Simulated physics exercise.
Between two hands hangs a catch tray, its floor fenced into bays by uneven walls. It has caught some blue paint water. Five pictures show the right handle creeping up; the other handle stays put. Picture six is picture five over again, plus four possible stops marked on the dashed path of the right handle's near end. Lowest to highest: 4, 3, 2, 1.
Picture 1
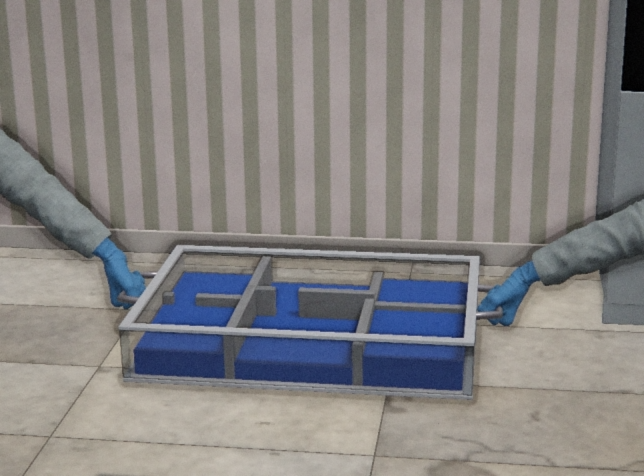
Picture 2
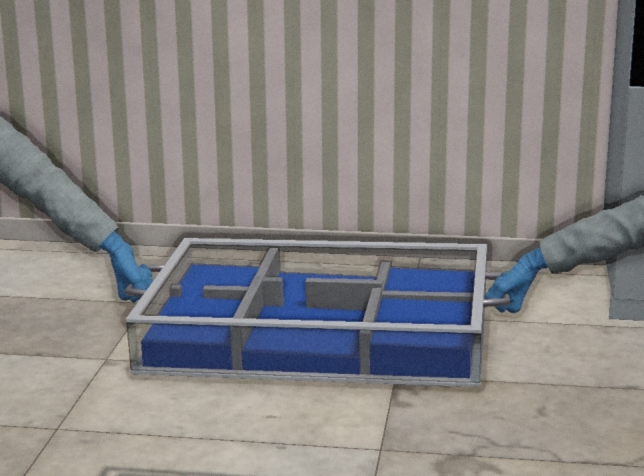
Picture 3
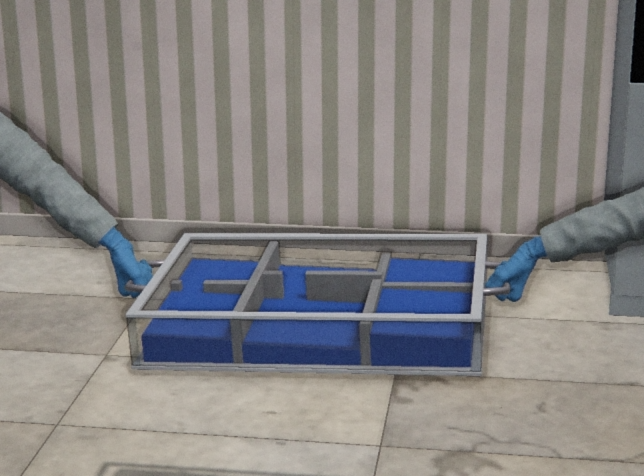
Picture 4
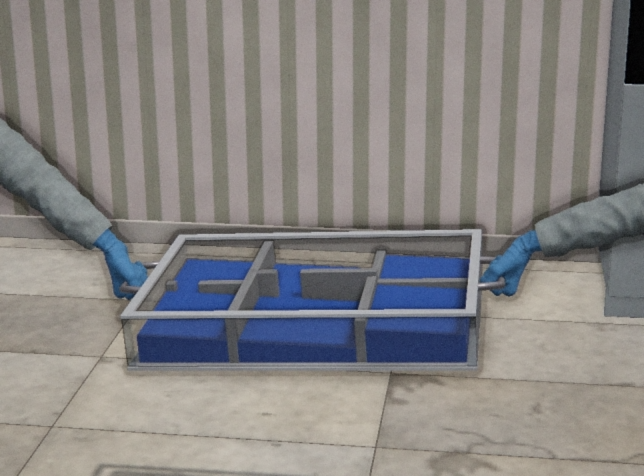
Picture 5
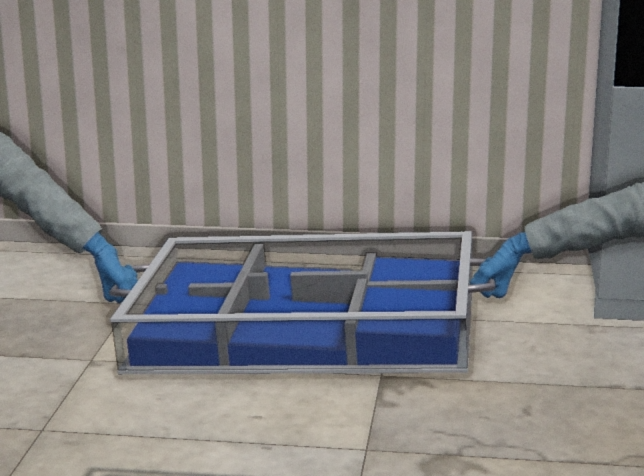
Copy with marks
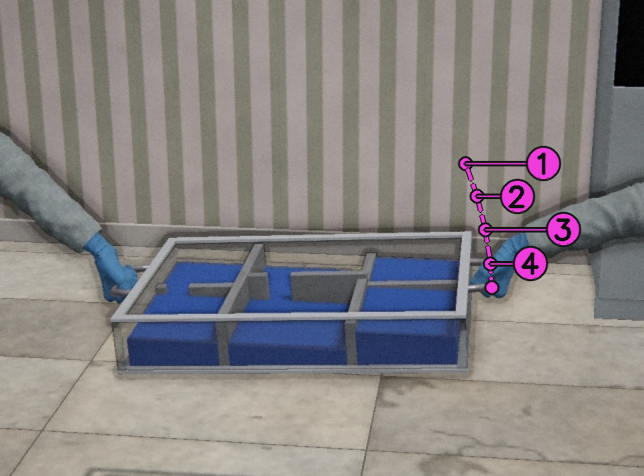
The video shows two blue-gloved hands holding a clear, gray-framed tray divided into sections containing something blue, above a tiled floor by a striped wall; the hands tilt it slightly down to the left and shift it slightly.
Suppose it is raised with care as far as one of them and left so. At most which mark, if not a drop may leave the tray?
The answer is mark 1.
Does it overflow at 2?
No, not at all.
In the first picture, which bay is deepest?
That is the front right bay.
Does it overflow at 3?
No, that is safe.
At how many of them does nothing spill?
All four.
On the marked copy, 1 at (465, 163); 2 at (477, 196); 3 at (485, 229); 4 at (490, 263).
Choosing 1, nothing spills; the front middle bay holds the most.
Choosing 2, nothing spills; the front middle bay holds the most.
Choosing 3, nothing spills; the front right bay holds the most.
Choosing 4, nothing spills; the front right bay holds the most.
